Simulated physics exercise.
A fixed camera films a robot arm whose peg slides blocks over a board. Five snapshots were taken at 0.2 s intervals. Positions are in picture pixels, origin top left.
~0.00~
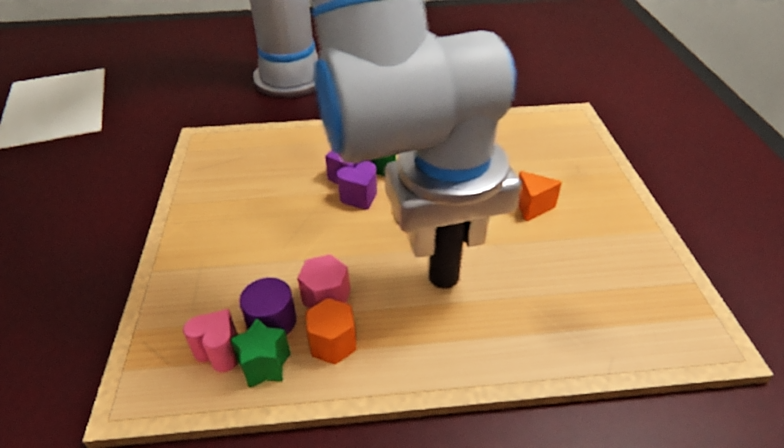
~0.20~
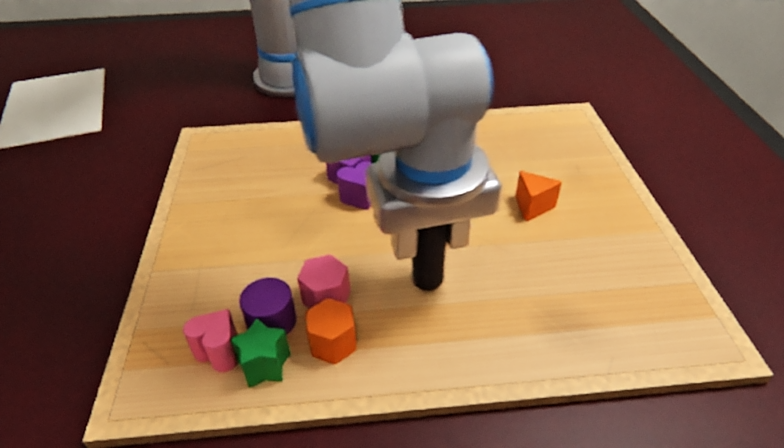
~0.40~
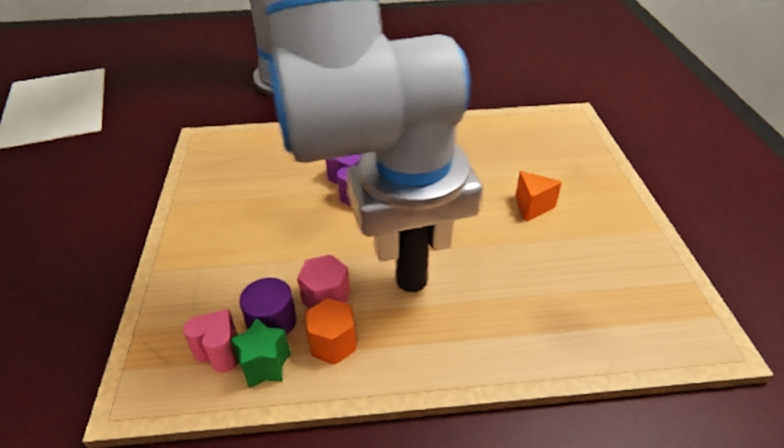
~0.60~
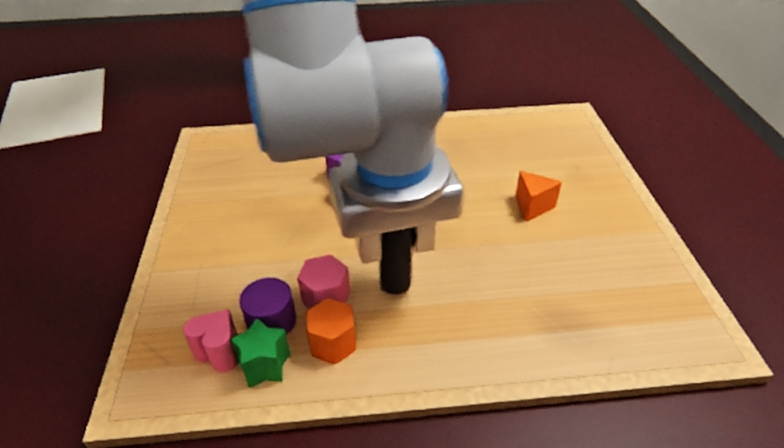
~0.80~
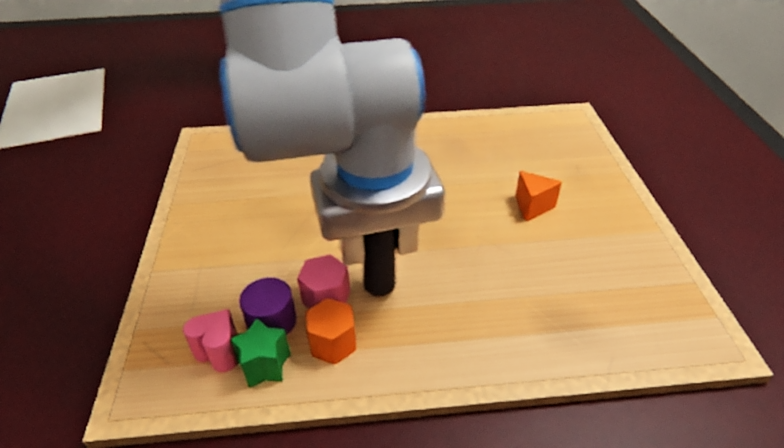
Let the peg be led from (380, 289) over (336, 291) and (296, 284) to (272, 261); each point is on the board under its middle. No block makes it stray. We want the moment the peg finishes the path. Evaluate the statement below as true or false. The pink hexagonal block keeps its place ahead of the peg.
The statement is false.
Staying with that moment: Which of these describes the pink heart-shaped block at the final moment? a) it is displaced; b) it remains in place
a
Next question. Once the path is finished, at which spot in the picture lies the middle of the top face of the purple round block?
Pixel (218, 303).
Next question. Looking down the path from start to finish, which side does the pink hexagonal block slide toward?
Toward the left.
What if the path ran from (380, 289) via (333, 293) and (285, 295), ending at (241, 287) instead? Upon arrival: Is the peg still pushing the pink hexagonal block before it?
Yes, that is what happens.
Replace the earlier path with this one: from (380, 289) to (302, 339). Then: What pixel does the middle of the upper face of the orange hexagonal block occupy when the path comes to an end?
At the end it should sit near (312, 345).
On the path given first. One third of the way, peg at (336, 286); pink heart-shaped block at (207, 329); purple round block at (250, 298); pink hexagonal block at (291, 272).
Two thirds of the way, peg at (295, 279); pink heart-shaped block at (191, 344), turned 30° anticlockwise; purple round block at (218, 303); pink hexagonal block at (250, 270), turned 15° anticlockwise.
At the end, peg at (271, 256); pink heart-shaped block at (191, 344), turned 30° anticlockwise; purple round block at (218, 303); pink hexagonal block at (241, 266), turned 40° anticlockwise; orange hexagonal block still.
